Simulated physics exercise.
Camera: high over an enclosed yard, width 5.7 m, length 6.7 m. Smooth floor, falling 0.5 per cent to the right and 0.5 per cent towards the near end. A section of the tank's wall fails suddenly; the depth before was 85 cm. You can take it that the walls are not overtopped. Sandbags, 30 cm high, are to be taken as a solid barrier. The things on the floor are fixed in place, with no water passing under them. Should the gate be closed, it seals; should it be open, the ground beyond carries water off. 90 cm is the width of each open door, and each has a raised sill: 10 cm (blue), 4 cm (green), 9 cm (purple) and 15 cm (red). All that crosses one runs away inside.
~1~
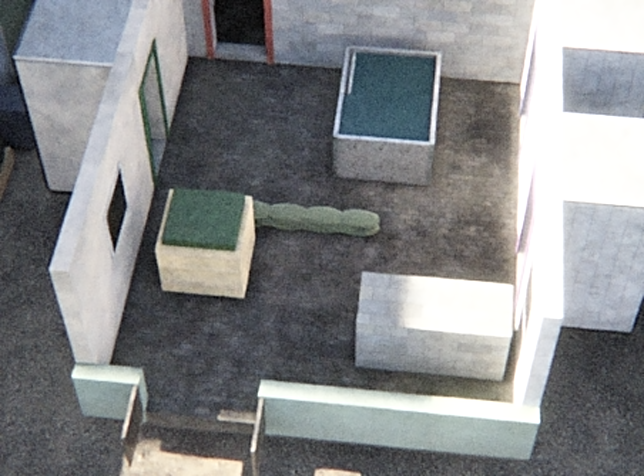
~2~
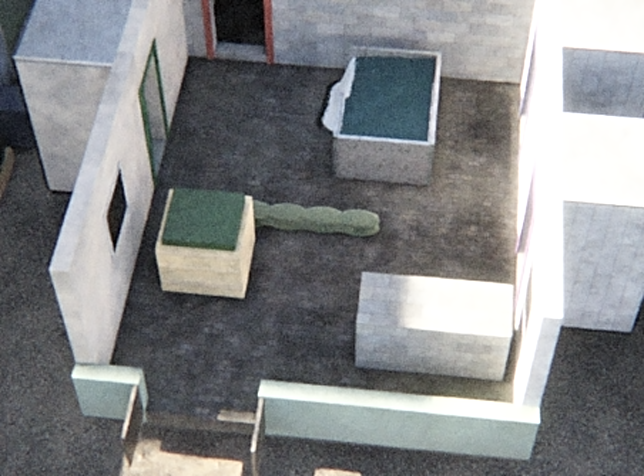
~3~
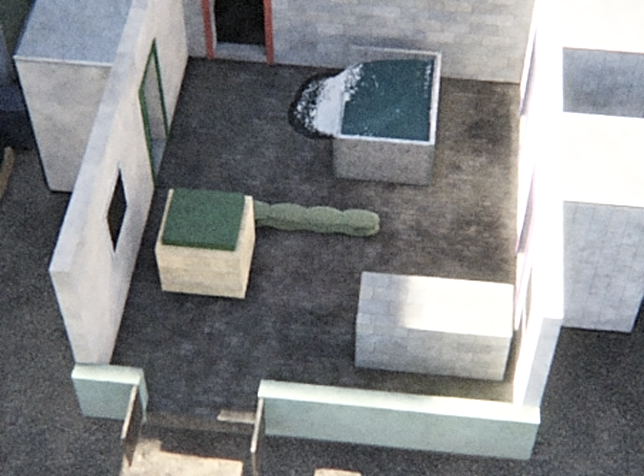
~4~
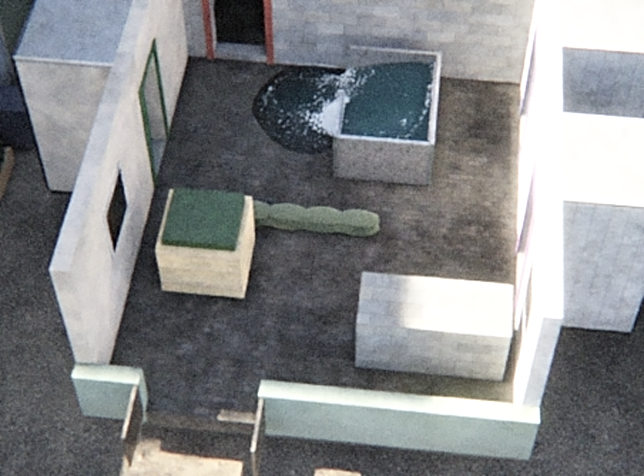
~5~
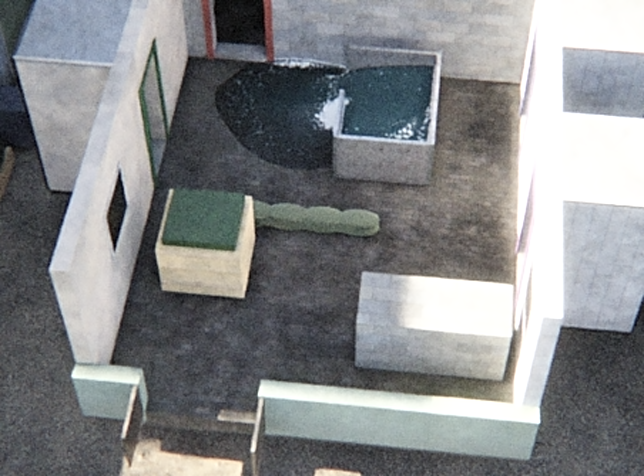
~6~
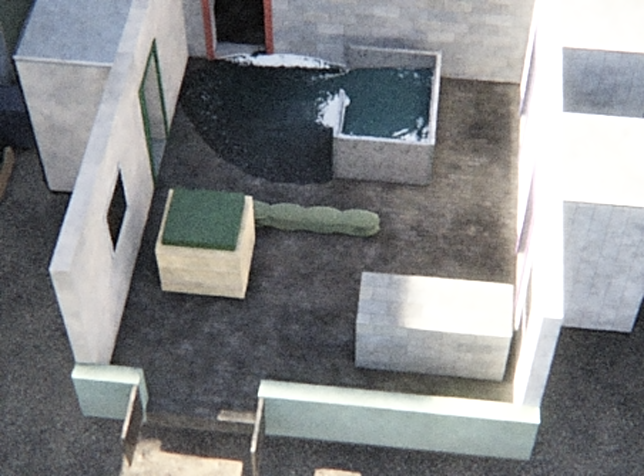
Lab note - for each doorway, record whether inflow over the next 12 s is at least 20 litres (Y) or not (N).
The blue door is going to fall short of the limit; the green door is going to top the limit; the purple door is going to fall short of the limit; the red door is going to top the limit.
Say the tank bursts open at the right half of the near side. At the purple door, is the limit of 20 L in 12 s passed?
Against the limit, purple exceeds it.
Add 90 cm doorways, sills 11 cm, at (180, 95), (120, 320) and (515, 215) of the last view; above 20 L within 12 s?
More, less, less.
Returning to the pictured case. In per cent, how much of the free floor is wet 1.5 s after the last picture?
Some 30 per cent of the floor is wet.
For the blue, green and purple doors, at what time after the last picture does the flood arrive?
So blue at 3.4 s, green at 0.3 s, and purple at 4.5 s.
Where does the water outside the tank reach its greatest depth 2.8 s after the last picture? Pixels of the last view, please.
Roughly (103, 392).
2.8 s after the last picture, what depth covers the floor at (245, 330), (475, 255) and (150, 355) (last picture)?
About 0, 0 and 5 cm respectively.
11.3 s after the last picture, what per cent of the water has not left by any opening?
Close to 72 in a hundred remains.
Then, 0.7 s after the last picture water covers 25 % of the floor and is deepest (59 cm) near (198, 63); blue door not reached, green door 13 cm at the sill, 11 L in, purple door not reached, red door 20 cm at the sill, 3 L in.
Then, 1.5 s after the last picture water covers 30 % of the floor and is deepest (41 cm) near (185, 70); blue door not reached, green door 16 cm at the sill, 59 L in, purple door not reached, red door 24 cm at the sill, 20 L in.
Then, 2.8 s after the last picture water covers 45 % of the floor and is deepest (34 cm) near (103, 392); blue door not reached, green door 12 cm at the sill, 109 L in, purple door not reached, red door 22 cm at the sill, 67 L in.
Then, 6.3 s after the last picture water covers 85 % of the floor and is deepest (16 cm) near (103, 392); blue door 5 cm at the sill, 0 L in, green door 7 cm at the sill, 158 L in, purple door 6 cm at the sill, 0 L in, red door 9 cm at the sill, 85 L in.
Then, 11.3 s after the last picture water covers 95 % of the floor and is deepest (10 cm) near (510, 433); blue door 8 cm at the sill, 0 L in, green door 6 cm at the sill, 196 L in, purple door 5 cm at the sill, 0 L in, red door 4 cm at the sill, 85 L in.
